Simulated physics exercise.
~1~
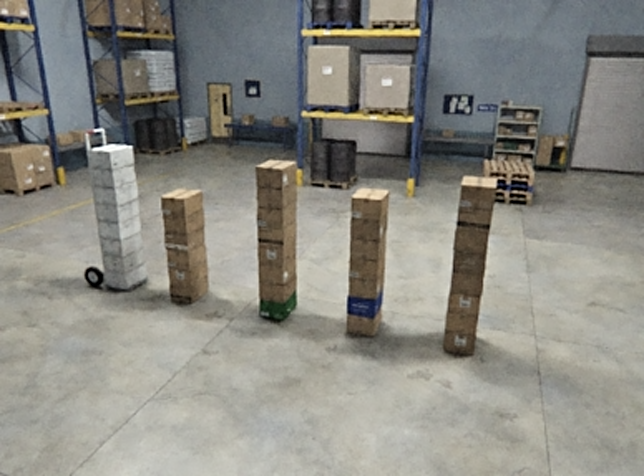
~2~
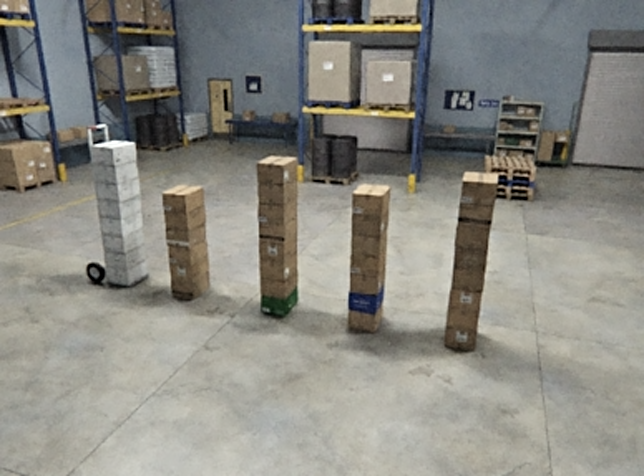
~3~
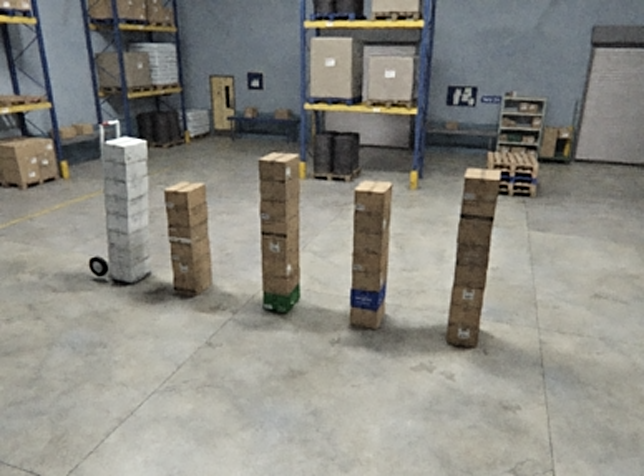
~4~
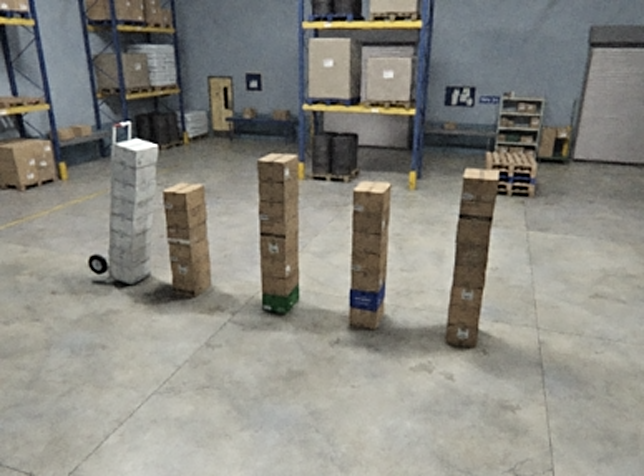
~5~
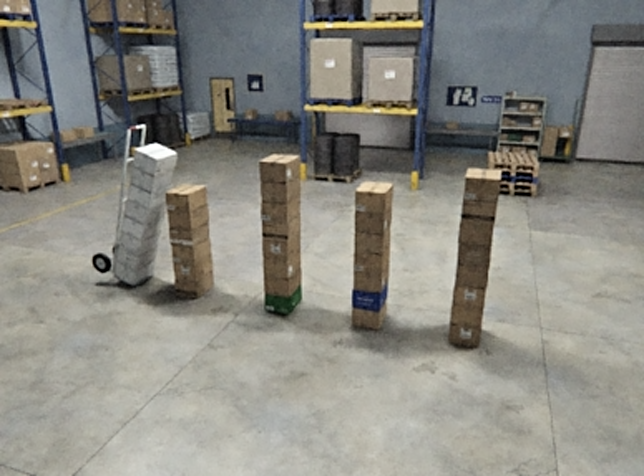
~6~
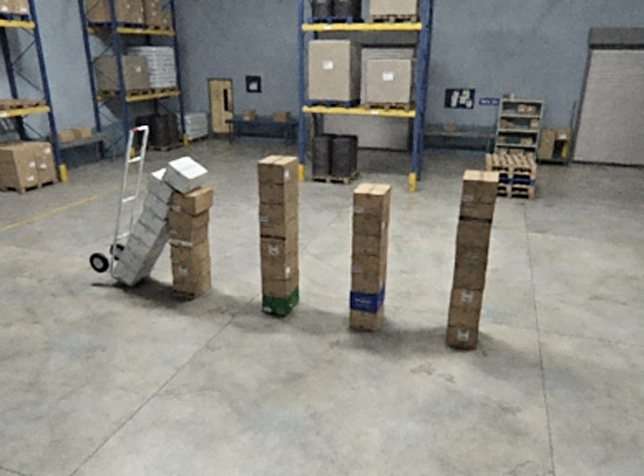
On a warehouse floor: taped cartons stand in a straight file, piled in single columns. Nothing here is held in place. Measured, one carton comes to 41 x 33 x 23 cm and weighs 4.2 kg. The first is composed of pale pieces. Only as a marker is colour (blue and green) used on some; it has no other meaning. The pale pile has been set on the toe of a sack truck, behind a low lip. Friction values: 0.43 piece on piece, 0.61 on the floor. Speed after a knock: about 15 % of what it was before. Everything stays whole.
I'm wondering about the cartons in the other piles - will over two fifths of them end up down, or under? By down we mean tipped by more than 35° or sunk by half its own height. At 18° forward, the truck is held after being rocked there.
I'd say over two fifths.
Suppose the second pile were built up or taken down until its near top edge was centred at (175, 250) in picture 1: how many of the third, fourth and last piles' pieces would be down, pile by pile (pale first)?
Counts down - third: 0; fourth: 0; last: 0.
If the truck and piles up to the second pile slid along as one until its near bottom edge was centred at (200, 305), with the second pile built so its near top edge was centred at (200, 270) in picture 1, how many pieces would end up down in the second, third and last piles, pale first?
Pile by pile that makes second 0, third 0, last 0.
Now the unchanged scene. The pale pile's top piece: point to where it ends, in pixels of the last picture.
(255, 257).
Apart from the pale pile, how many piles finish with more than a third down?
That comes to 4.
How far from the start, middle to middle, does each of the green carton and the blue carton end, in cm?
Estimate: Green near 0 cm, blue near 40 cm.
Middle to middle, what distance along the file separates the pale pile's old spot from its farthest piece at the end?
Distance: Near 190 cm.
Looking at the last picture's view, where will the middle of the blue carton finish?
Near pixel (396, 311).
Then, 0.80 s past the last view, 8 of the pale pile down; 6 of the 29 other cartons down.
Then, 3.42 s past the last view, 8 of the pale pile down; 19 of the 29 other cartons down; blue carton on its side; green carton 24 mm from its place.
In the end, 8 of the pale pile down; 26 of the 29 other cartons down; blue carton on its side; green carton 24 mm from its place. That is 90 per cent. From the last view, middles, blue carton near (396, 311), green carton near (283, 299).
